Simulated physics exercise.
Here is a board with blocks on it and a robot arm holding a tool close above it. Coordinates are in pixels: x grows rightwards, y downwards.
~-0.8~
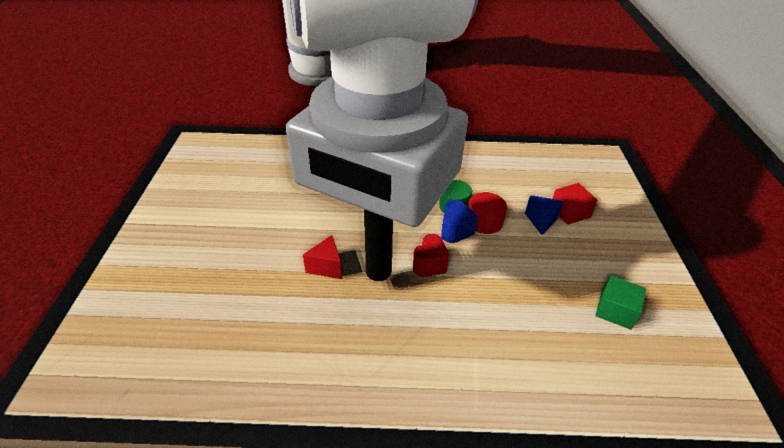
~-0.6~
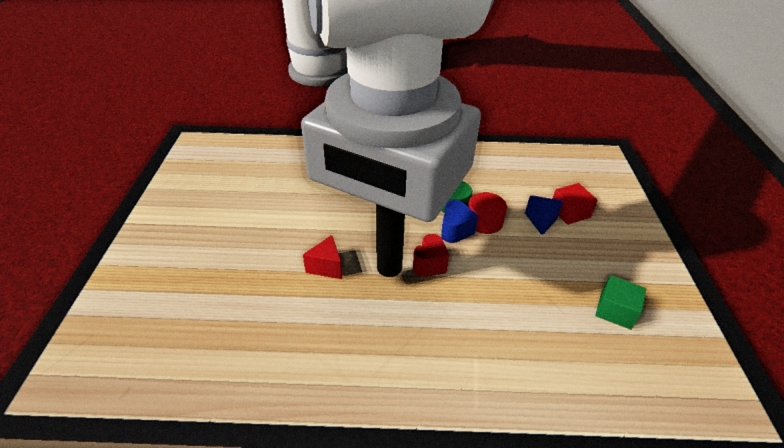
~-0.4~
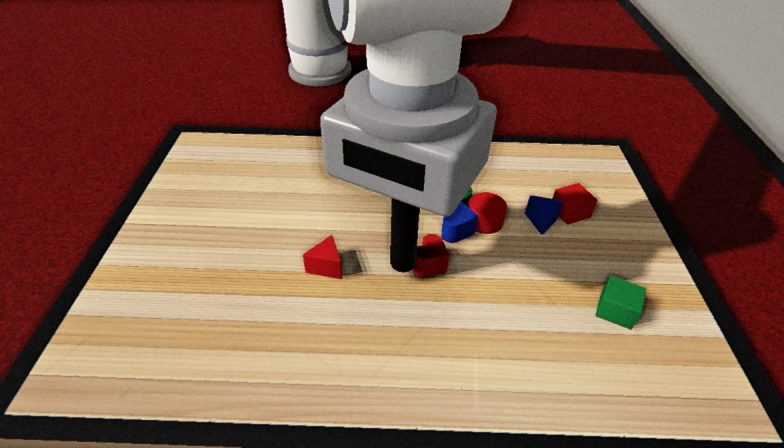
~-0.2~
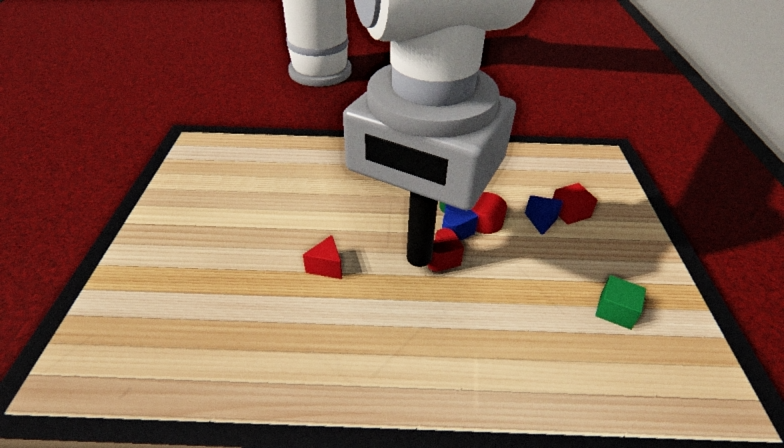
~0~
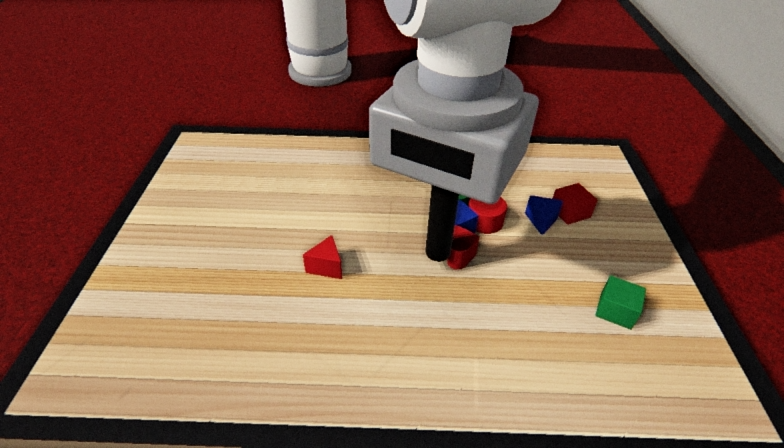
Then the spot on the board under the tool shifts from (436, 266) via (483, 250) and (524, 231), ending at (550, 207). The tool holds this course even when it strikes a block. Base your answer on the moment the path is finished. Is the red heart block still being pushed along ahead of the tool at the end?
Going by the path, yes.
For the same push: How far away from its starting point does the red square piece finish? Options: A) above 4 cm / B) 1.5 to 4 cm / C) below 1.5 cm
That would be A.
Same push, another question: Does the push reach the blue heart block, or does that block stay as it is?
Not moved.
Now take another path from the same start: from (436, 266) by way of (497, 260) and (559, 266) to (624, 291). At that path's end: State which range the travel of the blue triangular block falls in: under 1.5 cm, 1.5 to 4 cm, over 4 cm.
Covers under 1.5 cm.
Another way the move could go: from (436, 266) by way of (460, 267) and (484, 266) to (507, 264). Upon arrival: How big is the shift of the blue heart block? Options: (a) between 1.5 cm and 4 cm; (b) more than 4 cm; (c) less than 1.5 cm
c
On the path given first. One third of the way, tool (487, 237); red heart block (506, 223), turned 25° anticlockwise; red circle (491, 200).
Two thirds of the way, tool (528, 219); red heart block (546, 205), turned 30° anticlockwise; red circle (494, 197); blue triangular block (564, 194); red square piece (592, 188).
At the end, tool (554, 195); blue heart block in place; red heart block (570, 181), turned 30° anticlockwise; red circle (494, 197); blue triangular block (590, 176), turned 25° clockwise; red square piece (623, 179), turned 35° clockwise.
